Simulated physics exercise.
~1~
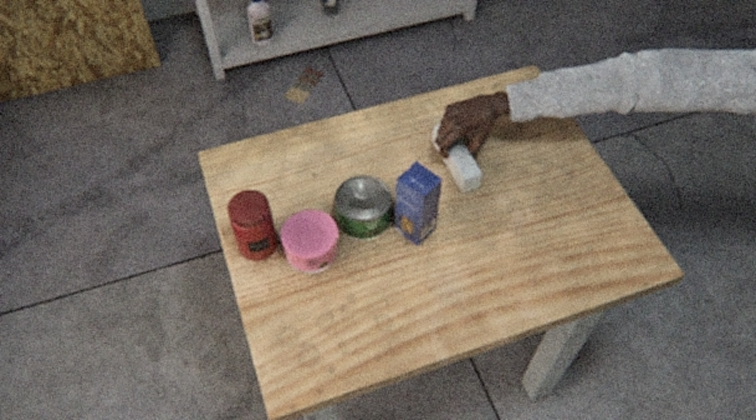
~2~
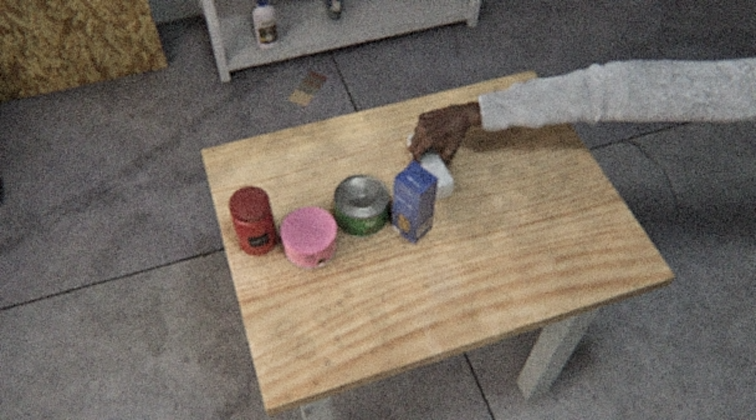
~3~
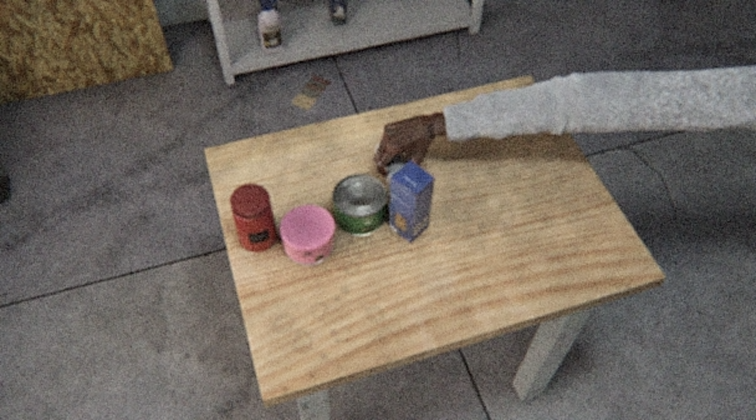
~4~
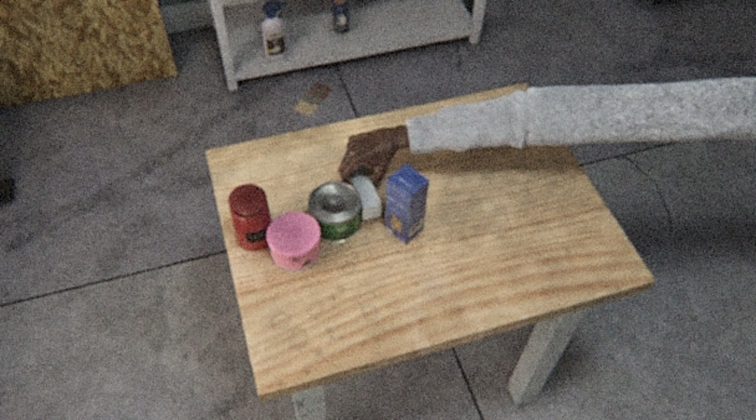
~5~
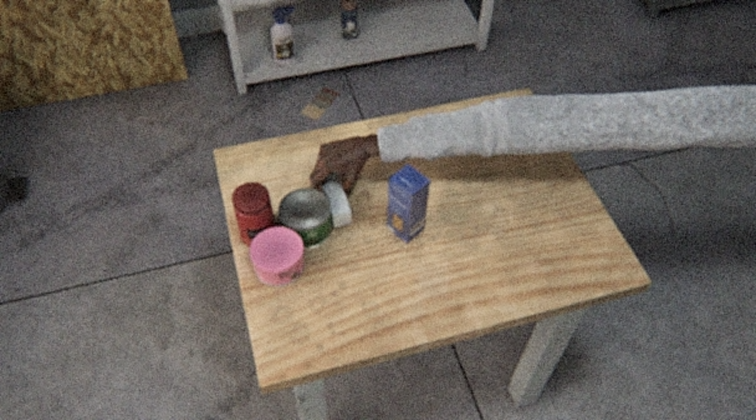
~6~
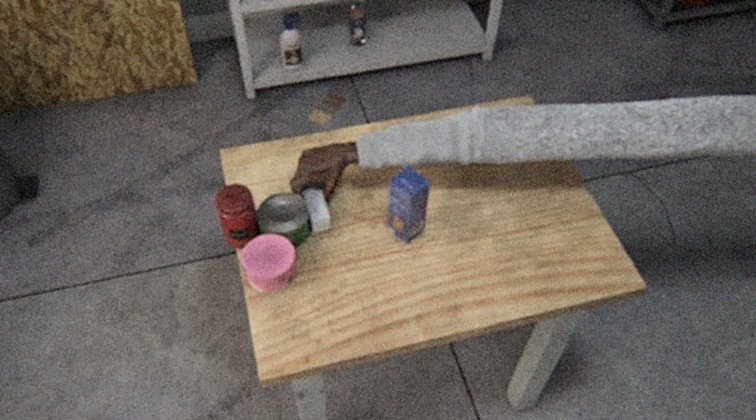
A light wooden table stands on a grey tiled floor, seen from above at an angle, with a white shelf behind it. From left to right on it are a red jar, a pink tub, a green tub and an upright blue carton. A hand in a pale sleeve slides a small white block leftward, passing behind the carton. The block reaches the green tub and pushes it left, and the pink tub shifts left and toward the viewer. Finally the red jar moves slightly left, still upright, near the table's left edge, while the carton remains in place.
